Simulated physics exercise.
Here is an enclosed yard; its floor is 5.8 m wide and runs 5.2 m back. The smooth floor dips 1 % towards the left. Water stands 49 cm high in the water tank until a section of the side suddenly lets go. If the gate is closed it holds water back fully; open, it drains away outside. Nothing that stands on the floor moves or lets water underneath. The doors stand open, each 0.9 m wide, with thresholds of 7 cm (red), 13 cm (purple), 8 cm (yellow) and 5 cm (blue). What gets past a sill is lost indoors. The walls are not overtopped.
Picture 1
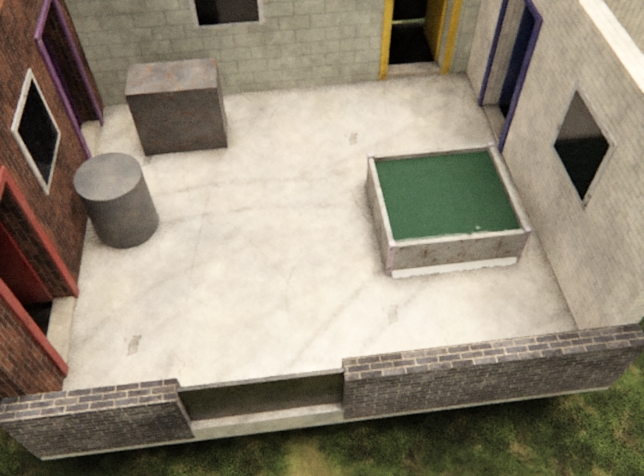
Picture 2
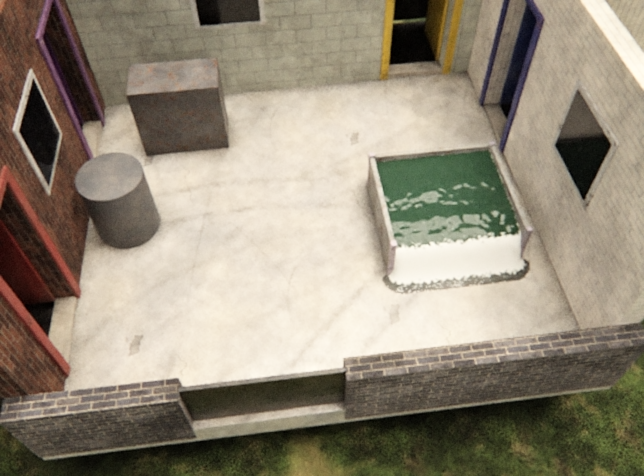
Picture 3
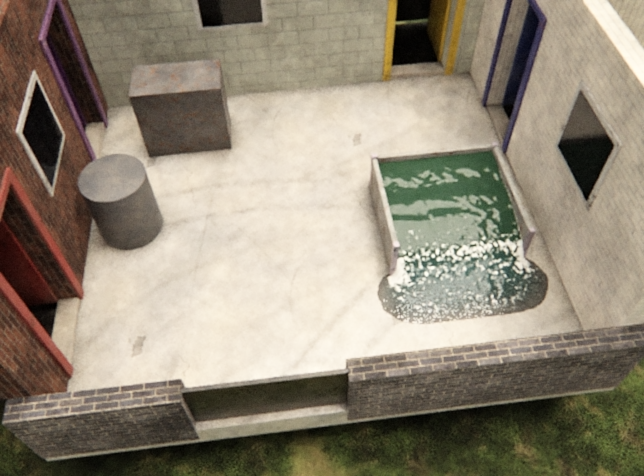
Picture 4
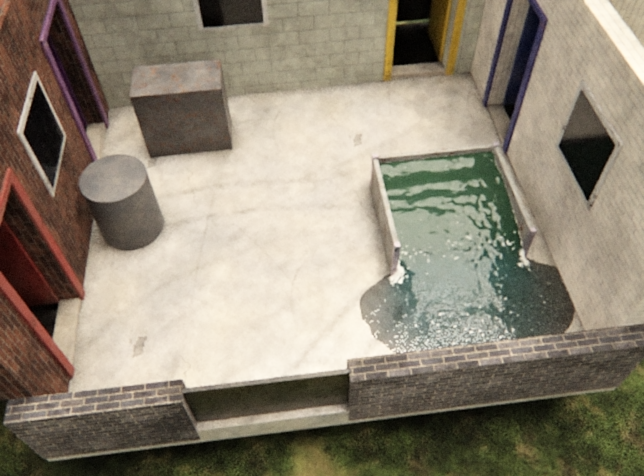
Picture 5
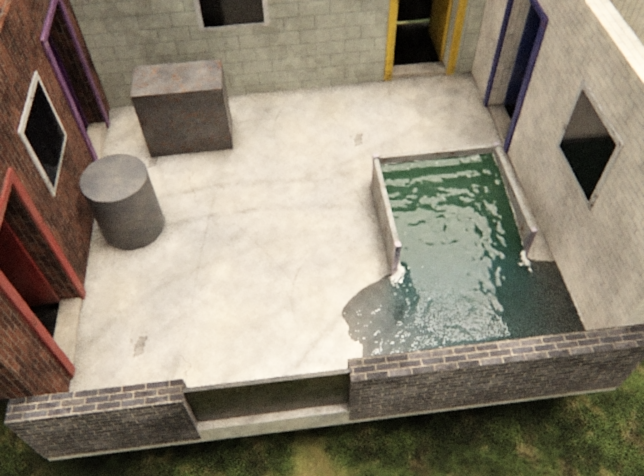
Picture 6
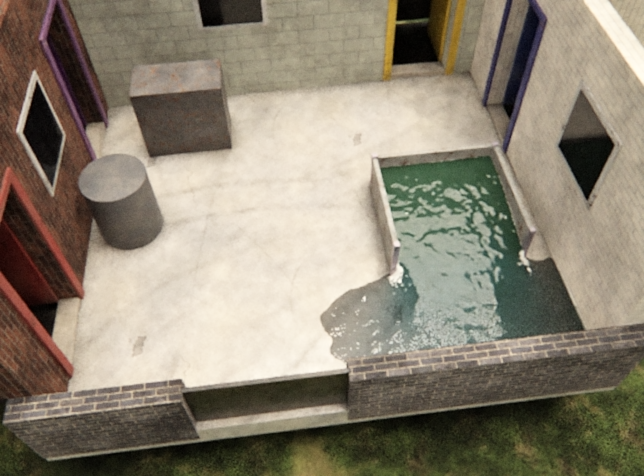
Green water pours from the open front of a tank and spreads across the pale floor.
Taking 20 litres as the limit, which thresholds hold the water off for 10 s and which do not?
Door by door: At the red door it passes the limit; at the purple door it does not reach the limit; at the yellow door it stays under the limit; at the blue door it keeps below the limit.
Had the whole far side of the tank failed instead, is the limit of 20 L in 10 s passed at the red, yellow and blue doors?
Against that limit: Red under, yellow over, blue above.
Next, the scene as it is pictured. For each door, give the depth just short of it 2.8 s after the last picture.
In cm: Red 14, purple 0, yellow 0, blue 6.
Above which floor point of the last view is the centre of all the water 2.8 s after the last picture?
Around (379, 288).
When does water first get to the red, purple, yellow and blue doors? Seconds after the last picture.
Red 1.8 s, purple 3.6 s, yellow 3.0 s, blue 2.2 s.
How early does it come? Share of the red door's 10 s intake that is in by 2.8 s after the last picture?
About 20 per cent.
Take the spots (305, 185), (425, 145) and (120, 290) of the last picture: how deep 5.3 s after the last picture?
In that order: 0, 1 and 9 cm.
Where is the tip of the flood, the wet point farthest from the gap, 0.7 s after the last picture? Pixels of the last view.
Around (252, 401).
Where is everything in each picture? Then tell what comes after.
The water tank at (444, 196) is whole and still, 49 cm deep, in the first frame.
Water pours out at (456, 255) and has run 0.8 m, to (522, 268); typically 9 cm deep outside, 49 cm at the water tank's back, in the second frame.
Water pours out at (458, 258) and has run 1.0 m, to (541, 284); typically 9 cm deep outside, 49 cm at the water tank's back, in the third frame.
Water pours out at (459, 259) and has run 1.3 m, to (569, 298); typically 7 cm deep outside, 46 cm at the water tank's back, in the fourth frame.
The front is at a hidden place, 1.7 m from the gap at (459, 259); 3.1 m2 of floor is under water; 41 cm left at the back of the water tank, in the fifth frame.
The front is at a hidden place, 2.0 m from the gap at (458, 259); 3.4 m2 of floor is under water; 40 cm left at the back of the water tank, in the sixth frame.
Then, 0.7 s after the last picture water covers 15 % of the floor and is deepest (36 cm) near (579, 359); red door not reached, purple door not reached, yellow door not reached, blue door not reached.
Then, 1.5 s after the last picture water covers 25 % of the floor and is deepest (26 cm) near (579, 359); red door not reached, purple door not reached, yellow door not reached, blue door not reached.
Then, 2.8 s after the last picture water covers 50 % of the floor and is deepest (16 cm) near (82, 422); red door 14 cm at the sill, 15 L in, purple door not reached, yellow door not reached, blue door 6 cm at the sill, 0 L in.
Then, 5.3 s after the last picture water covers 65 % of the floor and is deepest (12 cm) near (75, 348); red door 12 cm at the sill, 57 L in, purple door 2 cm at the sill, 0 L in, yellow door 5 cm at the sill, 4 L in, blue door 2 cm at the sill, 0 L in.
Then, 9.3 s after the last picture water covers 85 % of the floor and is deepest (8 cm) near (83, 295); red door 8 cm at the sill, 71 L in, purple door 5 cm at the sill, 0 L in, yellow door 2 cm at the sill, 4 L in, blue door 1 cm at the sill, 0 L in.
